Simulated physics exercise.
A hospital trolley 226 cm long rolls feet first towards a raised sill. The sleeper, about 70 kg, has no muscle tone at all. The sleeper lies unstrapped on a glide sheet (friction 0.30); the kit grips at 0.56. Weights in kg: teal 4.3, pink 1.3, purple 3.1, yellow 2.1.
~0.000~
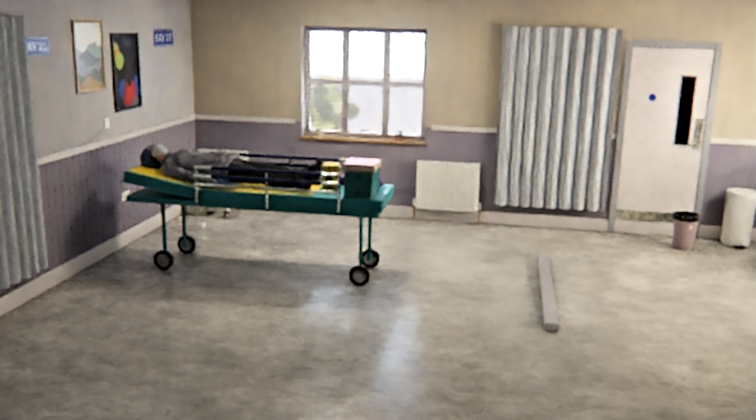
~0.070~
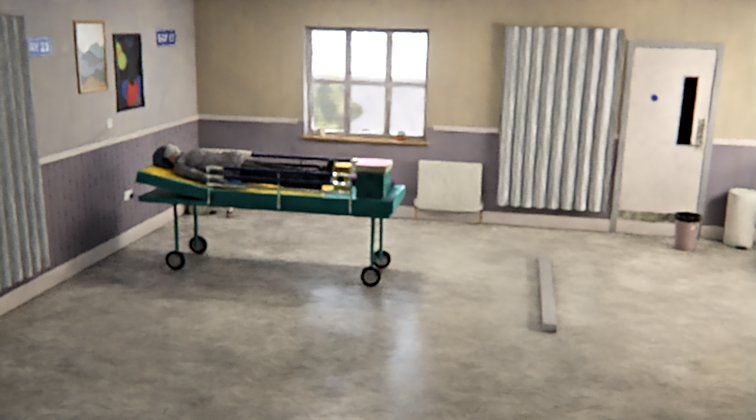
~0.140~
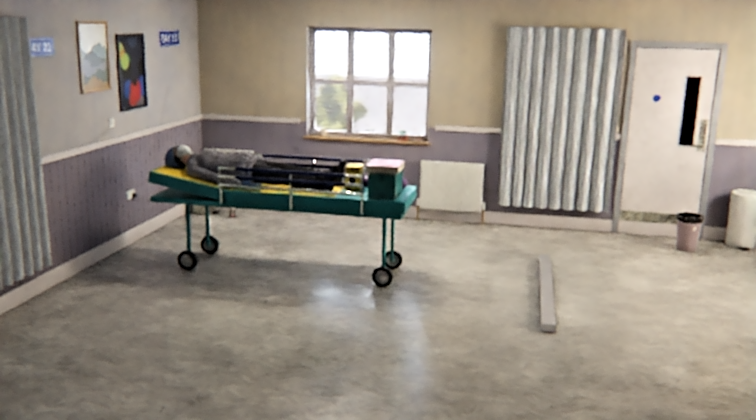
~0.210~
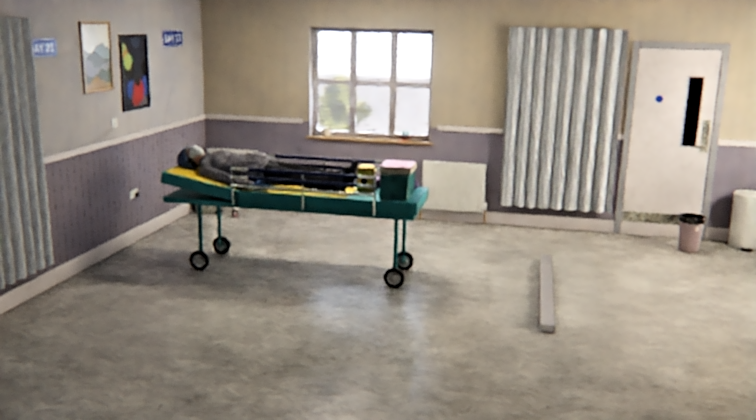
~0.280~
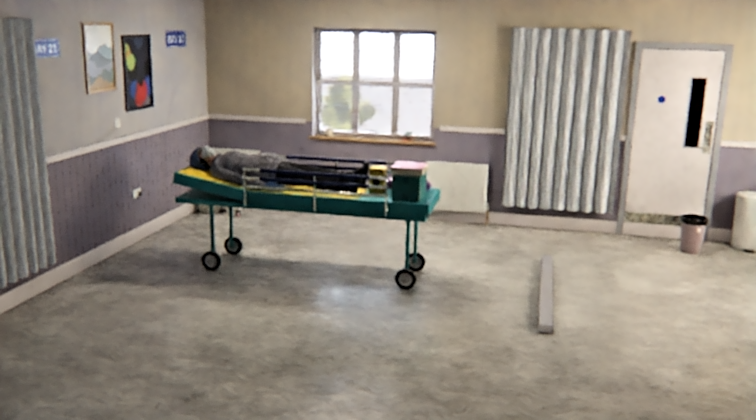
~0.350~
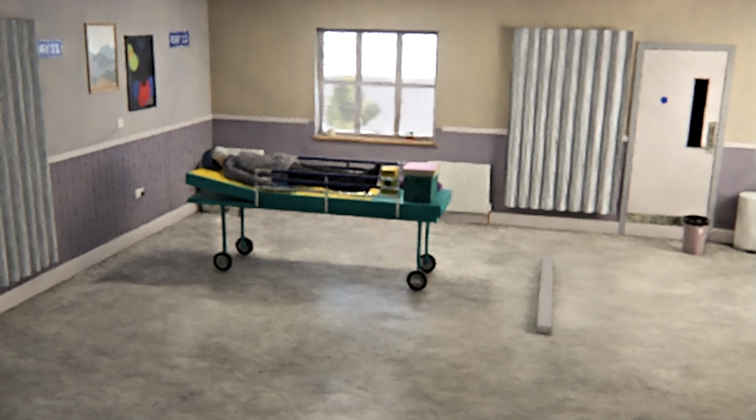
A hospital room with a grey floor and cream-and-mauve walls is seen from slightly above, side-on to a trolley. A limp sleeper in grey and black lies along its yellow-and-teal top, head left, with a teal bag and small yellow item by the feet, while a low grey sill crosses the floor to the right. The trolley rolls steadily rightward, feet first, its load unshifted, as the camera drifts slightly left.
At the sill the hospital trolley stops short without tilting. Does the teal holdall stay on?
This time the teal holdall slides off.
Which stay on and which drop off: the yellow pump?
Yellow pump on.
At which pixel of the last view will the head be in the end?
Around (357, 178).
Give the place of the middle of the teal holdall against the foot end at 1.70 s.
About 20 cm past it.
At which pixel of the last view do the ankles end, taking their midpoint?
Near (518, 196).
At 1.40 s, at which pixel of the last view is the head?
Around (355, 177).
Contact comes at 1.00 s.
After 1.15 s the teal holdall is 6 cm short of the foot end, tilted 0°, near (553, 195) in the last picture's view.
After 1.40 s the teal holdall is 2 cm past the foot end, tilted 30°, near (563, 195) in the last picture's view; the yellow pump 25 cm short of the foot end, tilted 60°.
After 1.70 s the teal holdall is 18 cm past the foot end, tilted 85°, near (580, 230) in the last picture's view.
Final state at 2.2 s, teal holdall drops off; pink folder drops off; yellow pump stays on; left ankle stops short of the foot end.
